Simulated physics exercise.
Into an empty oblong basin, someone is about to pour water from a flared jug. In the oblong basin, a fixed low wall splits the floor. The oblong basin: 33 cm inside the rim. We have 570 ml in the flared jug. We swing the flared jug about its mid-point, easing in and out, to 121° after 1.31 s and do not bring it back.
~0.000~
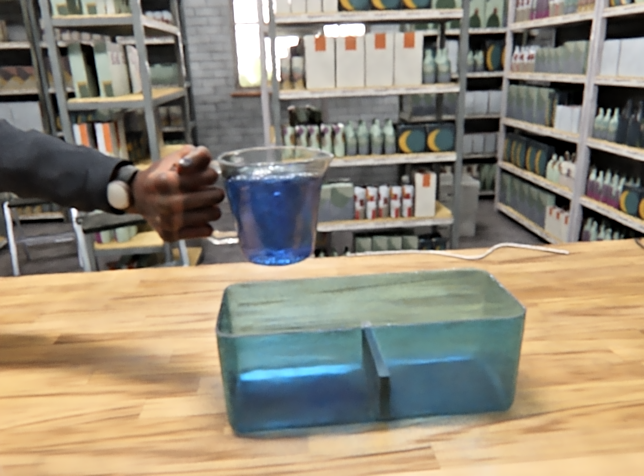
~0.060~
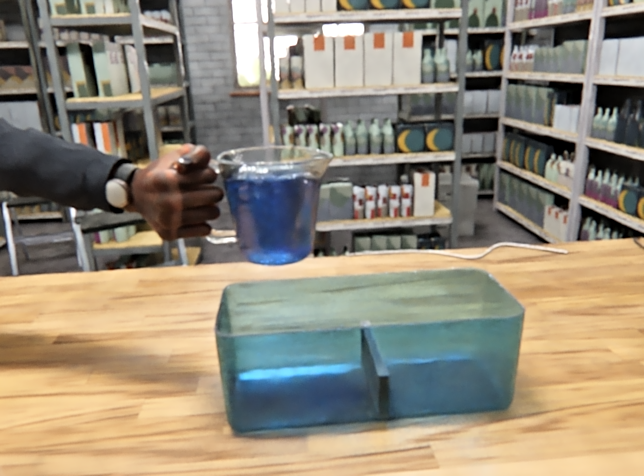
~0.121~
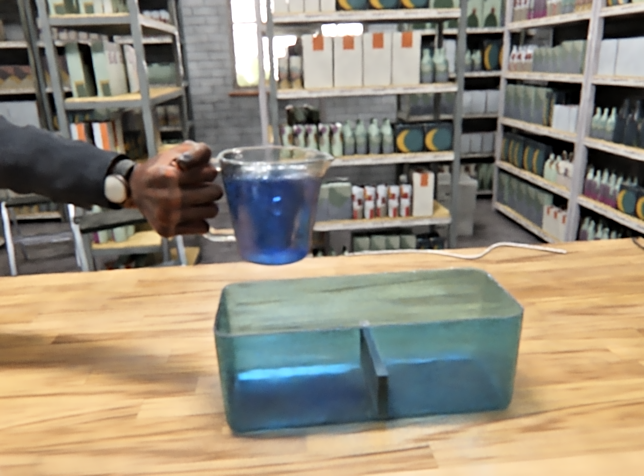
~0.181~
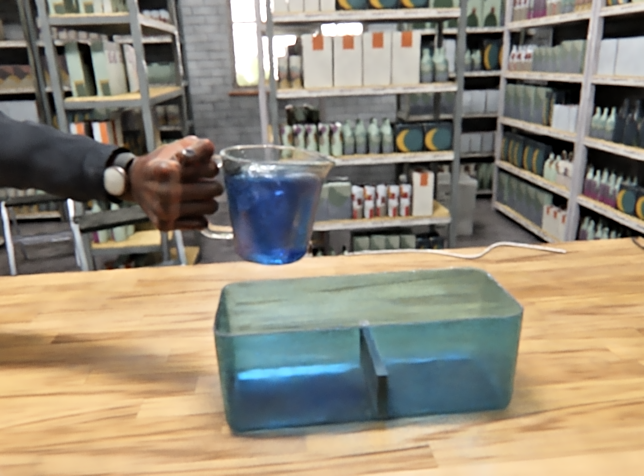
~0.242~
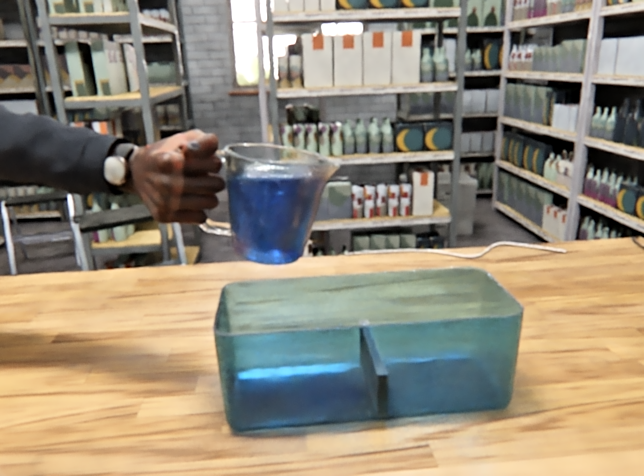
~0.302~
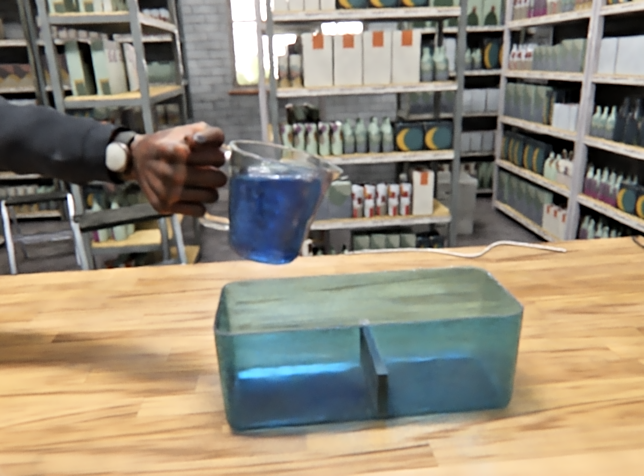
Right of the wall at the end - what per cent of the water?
Near 75 per cent.
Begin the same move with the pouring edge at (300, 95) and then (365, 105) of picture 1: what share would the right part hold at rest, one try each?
In order, 55 and 95 per cent.
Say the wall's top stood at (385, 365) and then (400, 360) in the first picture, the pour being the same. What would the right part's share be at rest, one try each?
In order, 65 and 35 per cent.
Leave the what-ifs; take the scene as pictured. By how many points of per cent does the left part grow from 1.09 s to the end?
Near 10 percent, more or less.
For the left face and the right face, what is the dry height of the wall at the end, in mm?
I'd say some 50 mm on the left and some 34 mm on the right.
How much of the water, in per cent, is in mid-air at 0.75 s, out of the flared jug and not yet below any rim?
Near 20 per cent at that time.
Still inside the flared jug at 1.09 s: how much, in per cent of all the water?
5 %.
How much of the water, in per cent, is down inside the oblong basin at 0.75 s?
I'd put it near 18 percent.
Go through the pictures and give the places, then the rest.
The first frame shows tilt 0°; pouring edge (334, 155); surface from (226, 173) to (322, 169); the oblong basin's rim runs from (221, 309) to (505, 290); the wall's top is at (374, 347).
The second frame shows tilt 1°; pouring edge (333, 155); surface from (225, 172) to (321, 168).
The third frame shows tilt 3°; pouring edge (334, 157); surface from (225, 172) to (320, 169).
The fourth frame shows tilt 6°; pouring edge (336, 160); surface from (228, 172) to (323, 170).
The fifth frame shows tilt 10°; pouring edge (340, 164); surface from (230, 172) to (327, 169).
The sixth frame shows tilt 15°; pouring edge (343, 170); surface from (233, 173) to (334, 170).
By 0.75 s the tilt is 75° and 62 per cent is still to pour, 0 is left of the wall and 17 right of it.
By 1.09 s the tilt is 112° and 5 per cent is still to pour, 15 is left of the wall and 74 right of it.
By 1.43 s the tilt is 121° and 0 per cent is still to pour, 25 is left of the wall and 75 right of it.
By 1.81 s the tilt is 121° and 0 per cent is still to pour, 25 is left of the wall and 75 right of it.
At rest 25 per cent lies left of the wall, 75 right of it and 0 outside.
